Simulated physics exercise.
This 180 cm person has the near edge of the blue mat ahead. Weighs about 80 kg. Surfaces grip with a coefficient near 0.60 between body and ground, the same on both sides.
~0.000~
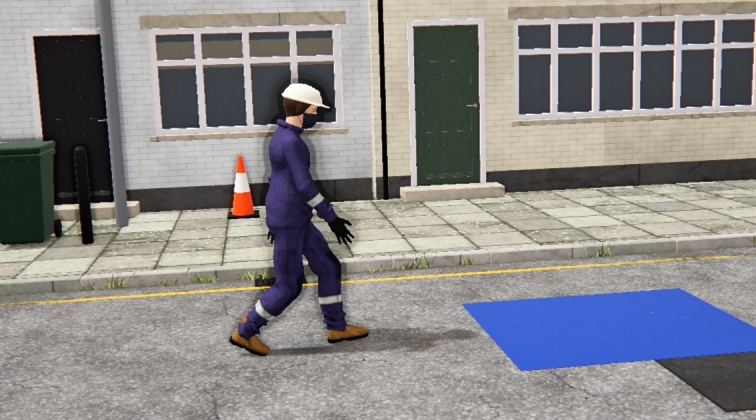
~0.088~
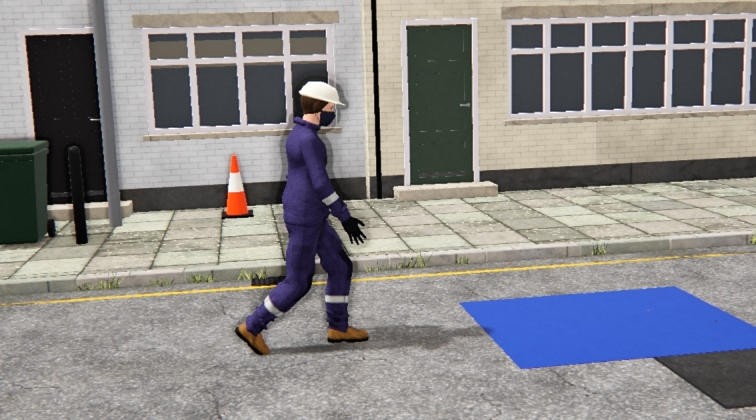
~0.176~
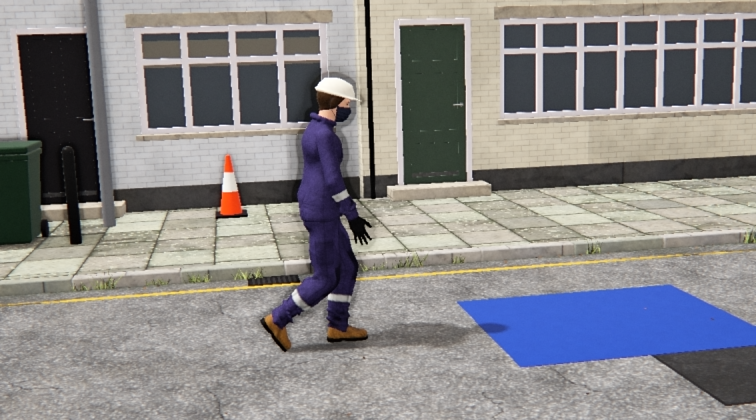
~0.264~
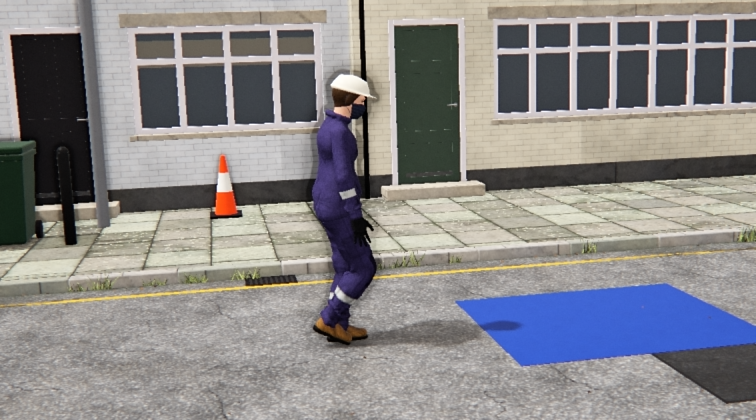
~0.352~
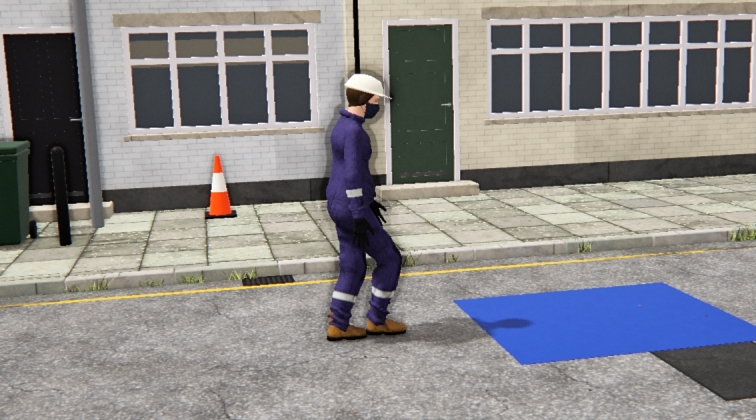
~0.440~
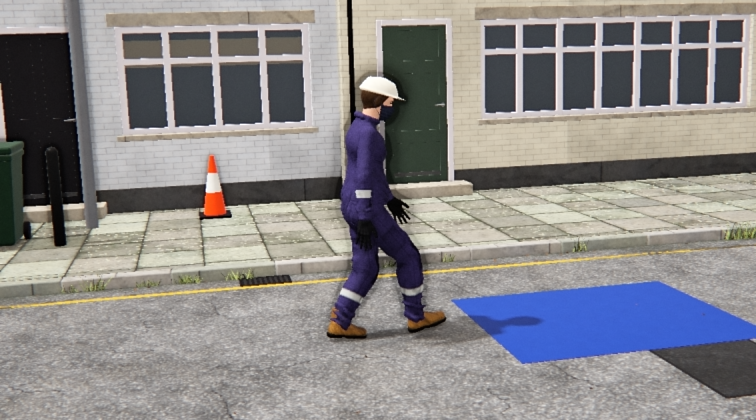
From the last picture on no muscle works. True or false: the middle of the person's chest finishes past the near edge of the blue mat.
True.
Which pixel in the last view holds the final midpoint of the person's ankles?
Near pixel (419, 331).
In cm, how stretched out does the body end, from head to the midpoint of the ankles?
Some 100 cm apart.
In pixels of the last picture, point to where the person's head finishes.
End point: Roughly (564, 320) in the last view.
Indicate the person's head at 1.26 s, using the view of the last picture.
Position at that time, last view: Approx. (568, 326).
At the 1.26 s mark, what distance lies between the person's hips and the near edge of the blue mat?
About 10 cm short of it.
After 0.71 s the person's chest is 48 cm short of the near edge of the blue mat, near (412, 199) in the last picture's view.
After 0.96 s the person's chest is 13 cm short of the near edge of the blue mat, near (469, 243) in the last picture's view; the person's hips 31 cm short of the near edge of the blue mat.
After 1.26 s the person's chest is 25 cm past the near edge of the blue mat, near (537, 307) in the last picture's view.
When all is still (2.5 s), person's hips stop short of the near edge of the blue mat; person's head crosses the near edge of the blue mat; person's chest crosses the near edge of the blue mat.
